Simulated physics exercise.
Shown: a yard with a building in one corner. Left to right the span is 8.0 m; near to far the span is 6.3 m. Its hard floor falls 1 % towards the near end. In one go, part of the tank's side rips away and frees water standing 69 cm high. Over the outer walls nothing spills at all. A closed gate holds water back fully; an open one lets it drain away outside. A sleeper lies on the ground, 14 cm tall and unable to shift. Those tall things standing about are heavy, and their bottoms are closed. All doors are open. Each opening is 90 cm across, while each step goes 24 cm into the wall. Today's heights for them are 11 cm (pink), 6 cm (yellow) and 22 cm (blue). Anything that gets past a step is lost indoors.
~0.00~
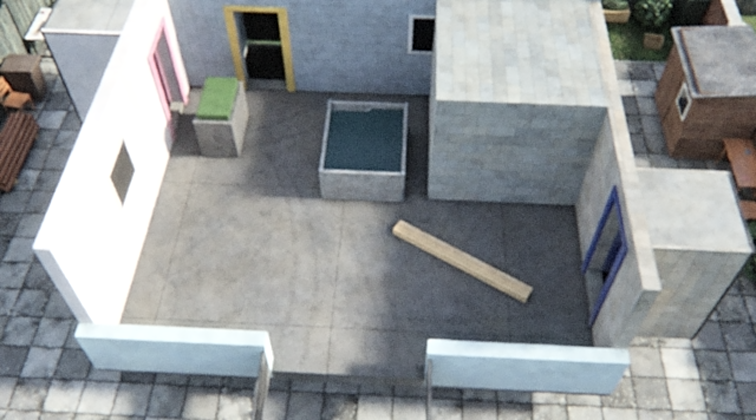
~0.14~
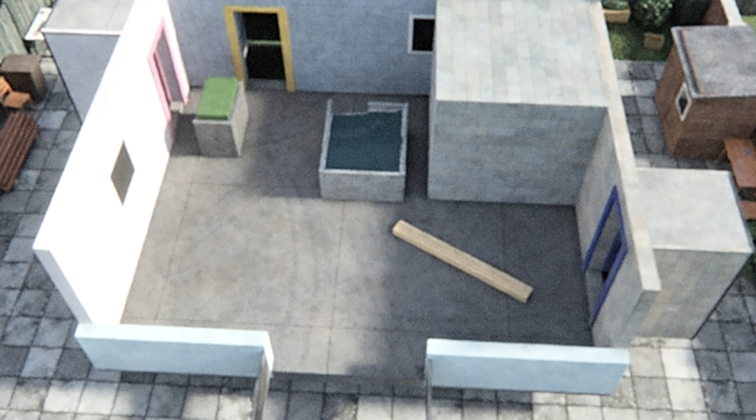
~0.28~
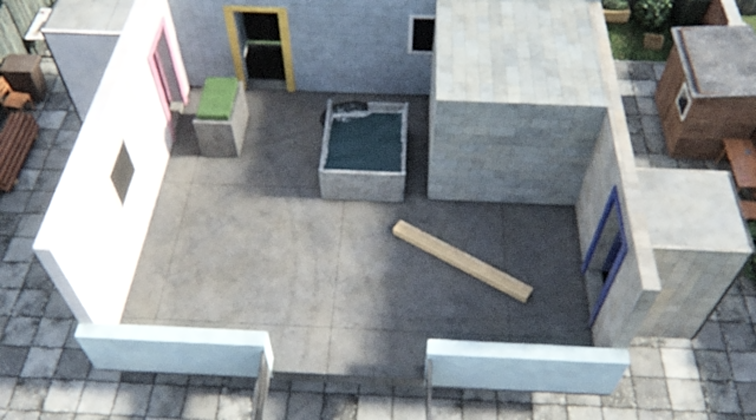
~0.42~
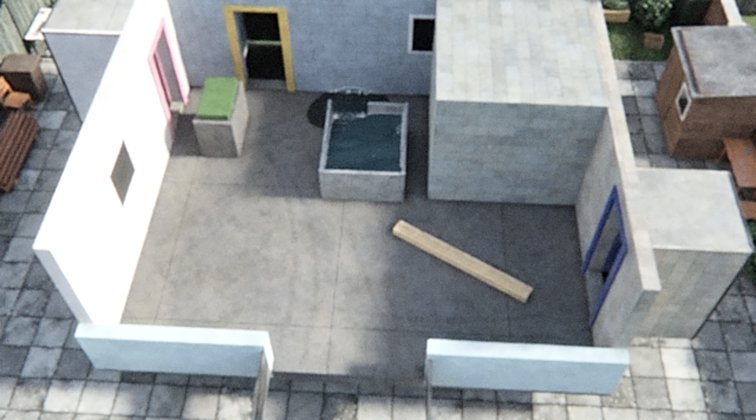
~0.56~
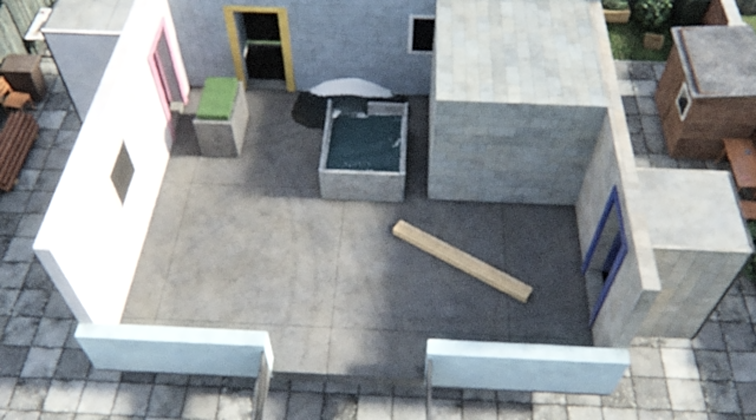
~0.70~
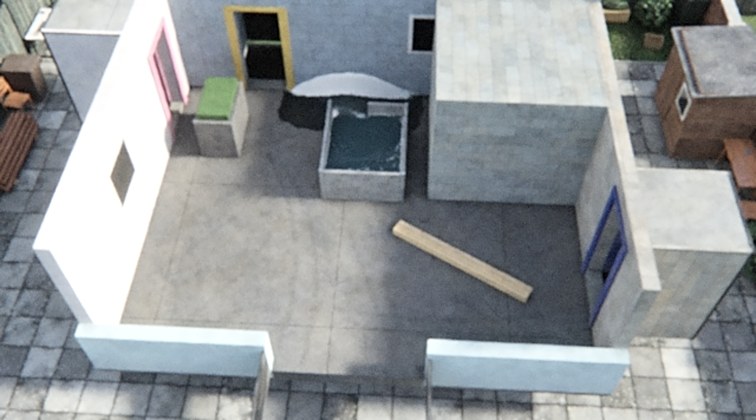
We see a walled grey yard with a water-filled tank and a wooden beam lying on the ground; the tank's far side opens, and water pours out behind it, spreading across the floor towards the back wall and sideways.
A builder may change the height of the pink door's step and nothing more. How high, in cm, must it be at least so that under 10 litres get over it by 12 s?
At least 21 cm or so.
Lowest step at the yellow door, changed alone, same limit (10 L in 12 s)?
For the yellow door, about 7.5 cm.
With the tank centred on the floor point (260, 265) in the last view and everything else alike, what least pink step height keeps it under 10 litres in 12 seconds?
About 7.0 cm.
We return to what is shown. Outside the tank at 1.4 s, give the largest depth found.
Max depth: About 43 cm.
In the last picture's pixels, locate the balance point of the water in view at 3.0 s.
About (338, 145).
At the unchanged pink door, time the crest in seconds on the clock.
Around 2.8 s, give or take.
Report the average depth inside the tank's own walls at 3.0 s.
About 30 cm.
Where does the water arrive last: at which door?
The blue door.
After 1.4 s water covers 10 % of the floor, deepest (43 cm) near (347, 98); it has not reached the pink door.
After 3.0 s water covers 25 % of the floor, deepest (26 cm) near (347, 98); 17 cm at the pink door, 33 litres in over its 11 cm step.
After 12.0 s water covers 90 % of the floor, deepest (8 cm) near (112, 349); 5 cm at the pink door, 71 litres in over its 11 cm step.
At the pink door as built, the water arrived by 1.8 s and peaked near 17 cm at 2.8 s.
With a step of 19 cm, 16 litres would have come in within the 12 s; with 26 cm, 2 litres. So under 10 litres takes about 21 cm.
